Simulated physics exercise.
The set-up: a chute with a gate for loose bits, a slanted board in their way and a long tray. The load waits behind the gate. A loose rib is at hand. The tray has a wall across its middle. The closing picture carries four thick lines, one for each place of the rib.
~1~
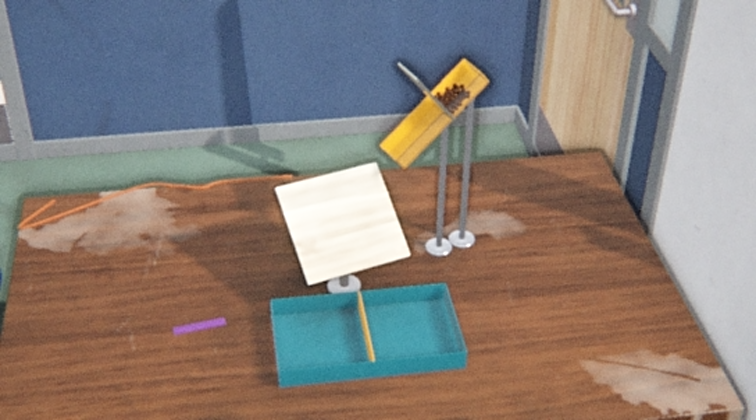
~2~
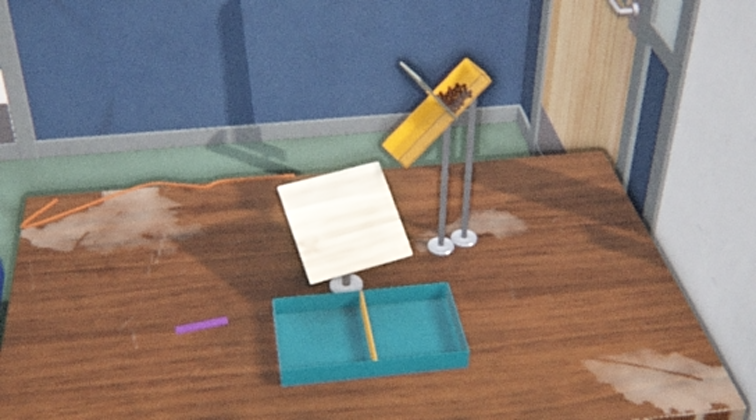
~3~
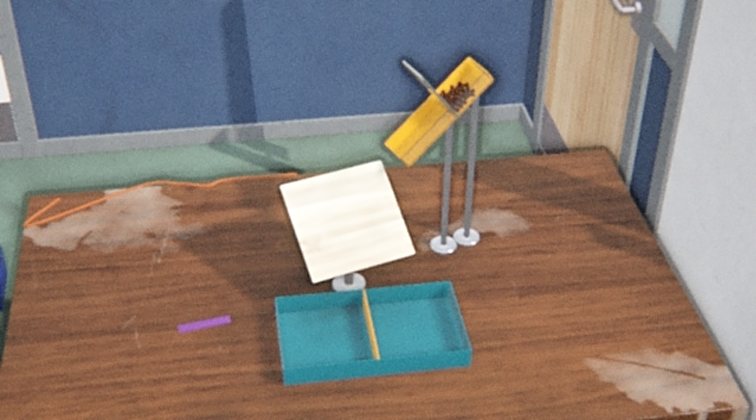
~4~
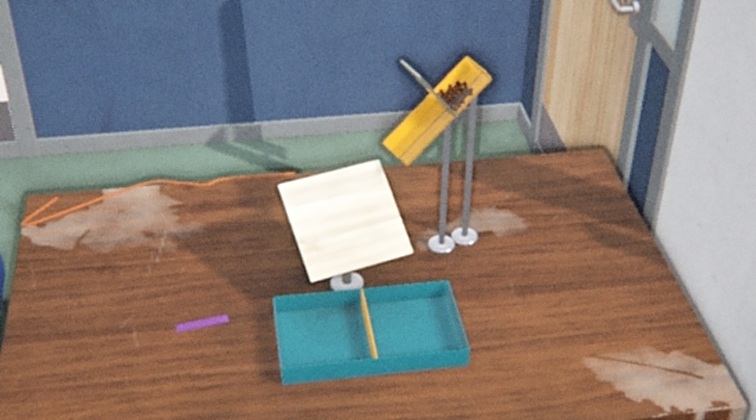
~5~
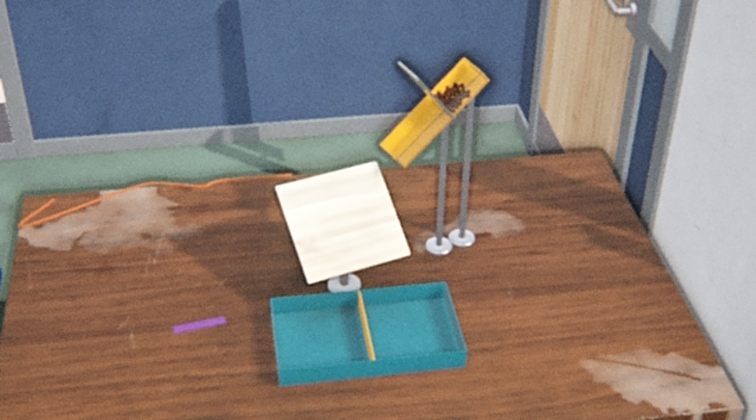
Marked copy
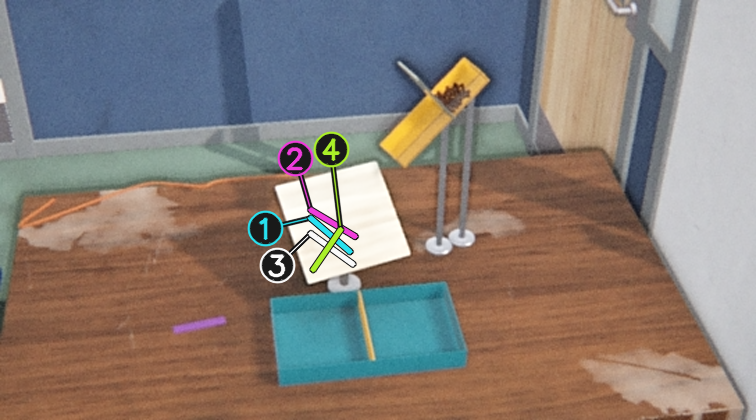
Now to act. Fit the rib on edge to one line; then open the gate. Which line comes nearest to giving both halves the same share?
4.
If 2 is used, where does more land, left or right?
Right.
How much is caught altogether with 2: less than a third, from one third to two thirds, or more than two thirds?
More than two thirds.
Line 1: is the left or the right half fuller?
Right.
On the marked copy, line 1 from (310, 218) to (350, 251); line 2 from (310, 209) to (355, 236); line 3 from (310, 233) to (352, 264); line 4 from (340, 229) to (313, 269).
If 1 is chosen, of what is caught, about a quarter in the left half, most in the right.
If 2 is chosen, of what is caught, a small part in the left half, most in the right.
If 3 is chosen, of what is caught, a small part in the left half, most in the right.
If 4 is chosen, of what is caught, about half in the left half, about half in the right.
